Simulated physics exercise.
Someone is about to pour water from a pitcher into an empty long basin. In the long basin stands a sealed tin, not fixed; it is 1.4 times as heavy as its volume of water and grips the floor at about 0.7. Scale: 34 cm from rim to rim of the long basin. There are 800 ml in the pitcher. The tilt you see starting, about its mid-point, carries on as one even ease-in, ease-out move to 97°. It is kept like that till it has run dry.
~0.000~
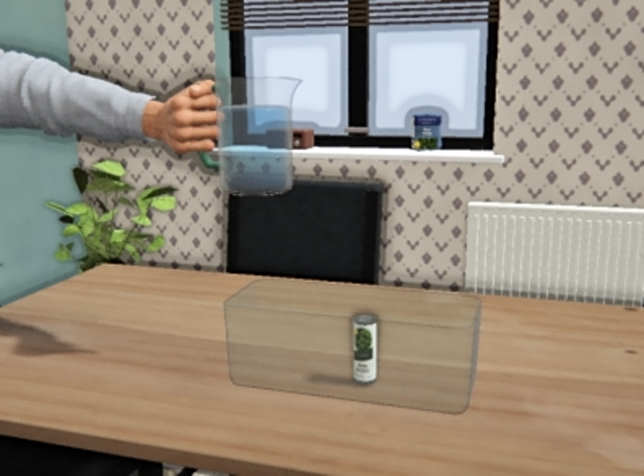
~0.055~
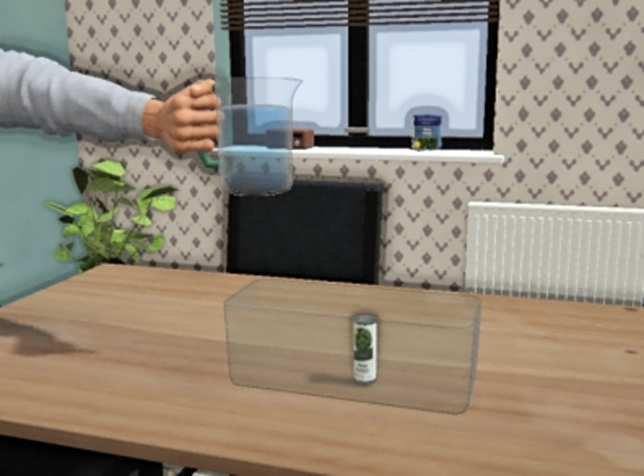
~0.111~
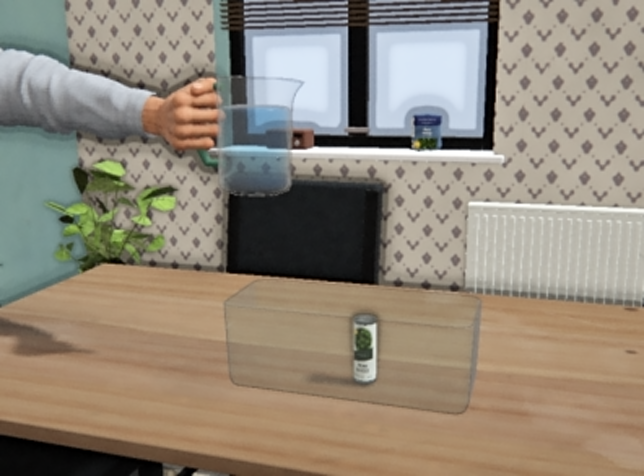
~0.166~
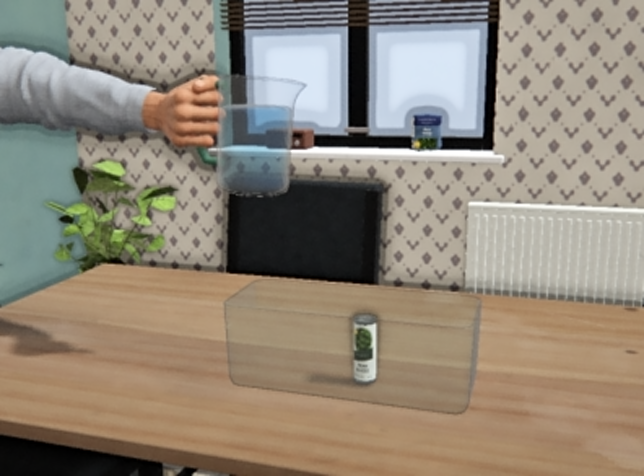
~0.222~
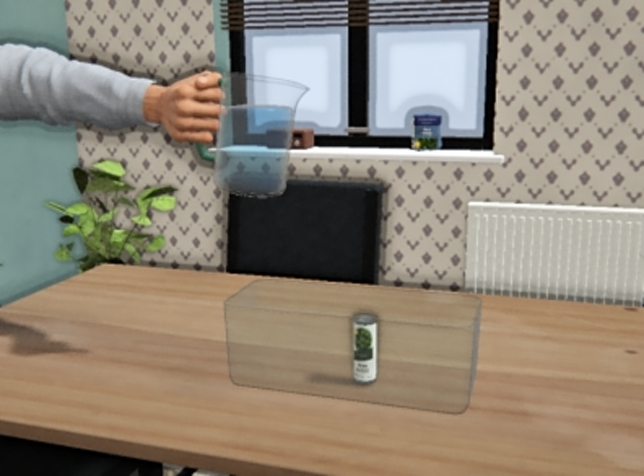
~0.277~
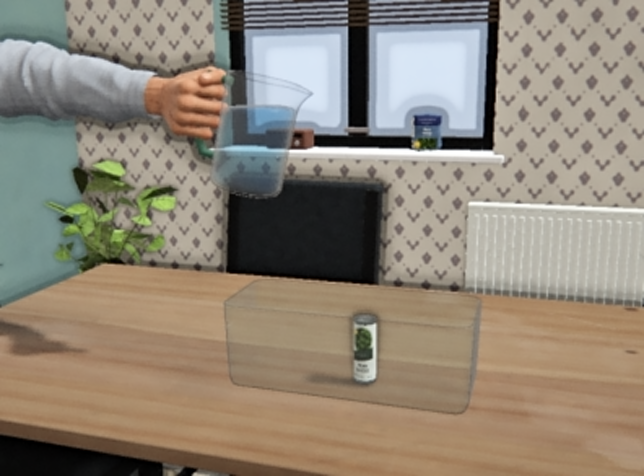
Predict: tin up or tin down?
It stays up.
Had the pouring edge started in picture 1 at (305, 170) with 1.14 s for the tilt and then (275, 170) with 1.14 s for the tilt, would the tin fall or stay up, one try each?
First it falls; then it keeps standing.
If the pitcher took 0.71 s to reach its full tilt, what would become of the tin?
Then it keeps standing.
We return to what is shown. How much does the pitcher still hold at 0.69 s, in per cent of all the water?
Some 94 per cent.
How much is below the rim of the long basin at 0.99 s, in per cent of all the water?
Some 20 per cent.
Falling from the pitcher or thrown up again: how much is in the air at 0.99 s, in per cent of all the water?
Near 26 in a hundred.
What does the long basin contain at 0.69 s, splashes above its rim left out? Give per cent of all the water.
About 0 per cent.
After 0.69 s the tilt is 64° and 94 per cent is still to pour; the tin stands where it began.
After 0.99 s the tilt is 93° and 54 per cent is still to pour; the tin stands where it began.
After 1.30 s the tilt is 97° and 15 per cent is still to pour; the tin stands where it began.
After 1.64 s the tilt is 97° and 3 per cent is still to pour; the tin stands where it began.
In the end the tin stands where it began.
